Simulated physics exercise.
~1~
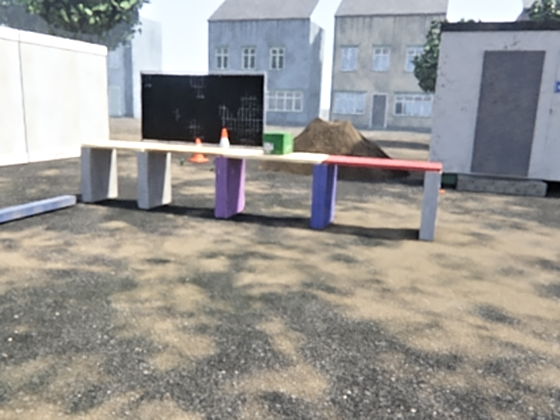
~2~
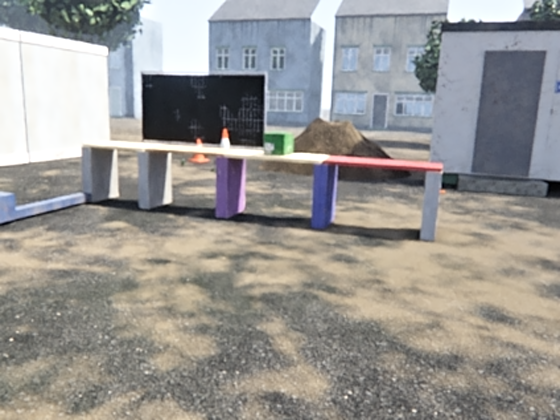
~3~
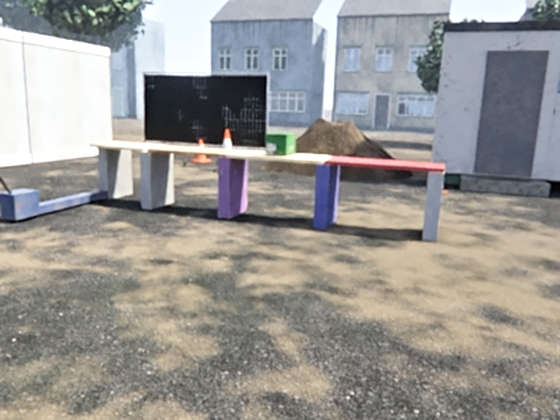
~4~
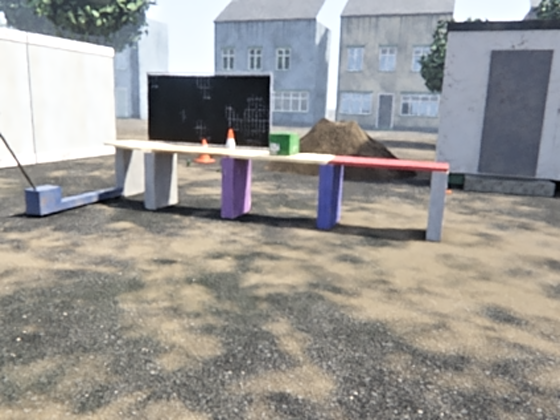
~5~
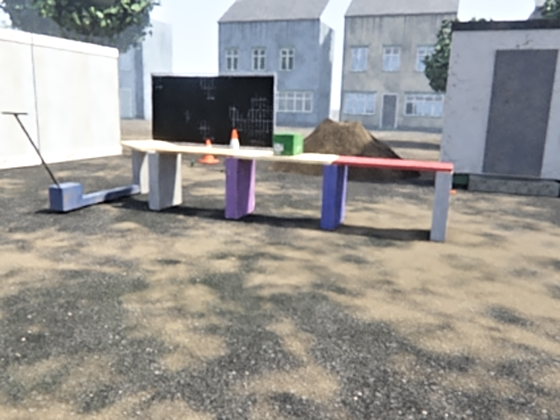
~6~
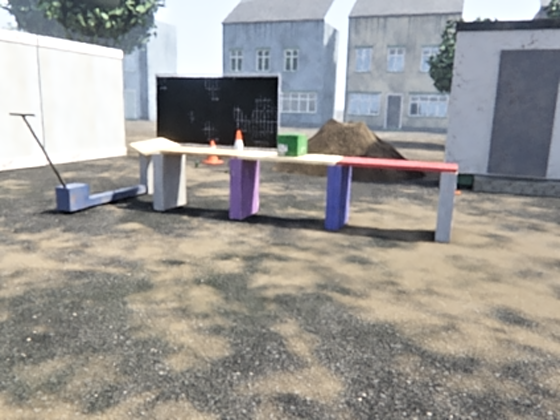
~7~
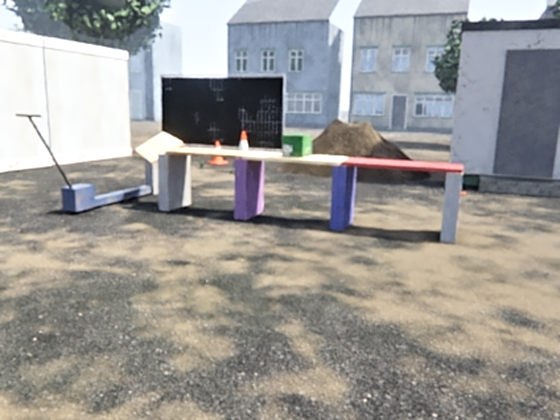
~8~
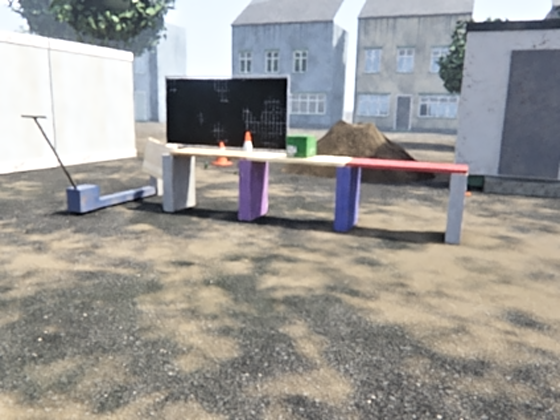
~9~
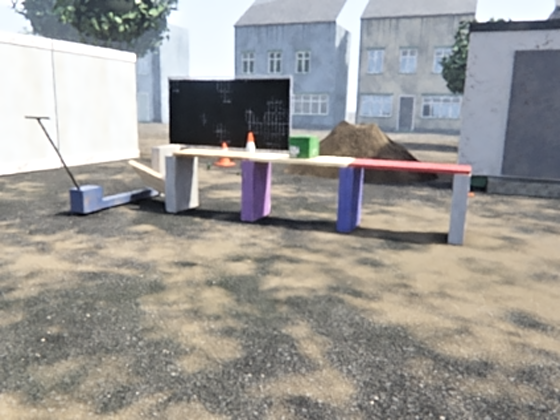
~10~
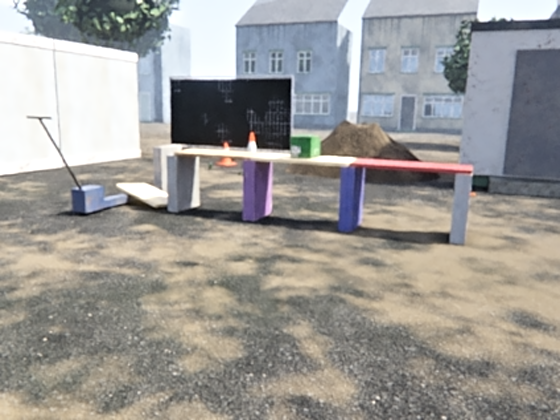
In an open gravel yard with pale walls at either side and grey houses behind, a row of boards rests on upright cases, among them a purple one, a blue one and a red-topped end. A low blue jack with a long handle slides in from the left toward the leftmost support as the view pans slightly left. The pale board at that end shifts, then tips and swings downward beside the jack. It turns over as it drops and comes down near the ground at the left end. The red board and the purple and blue uprights stay standing.
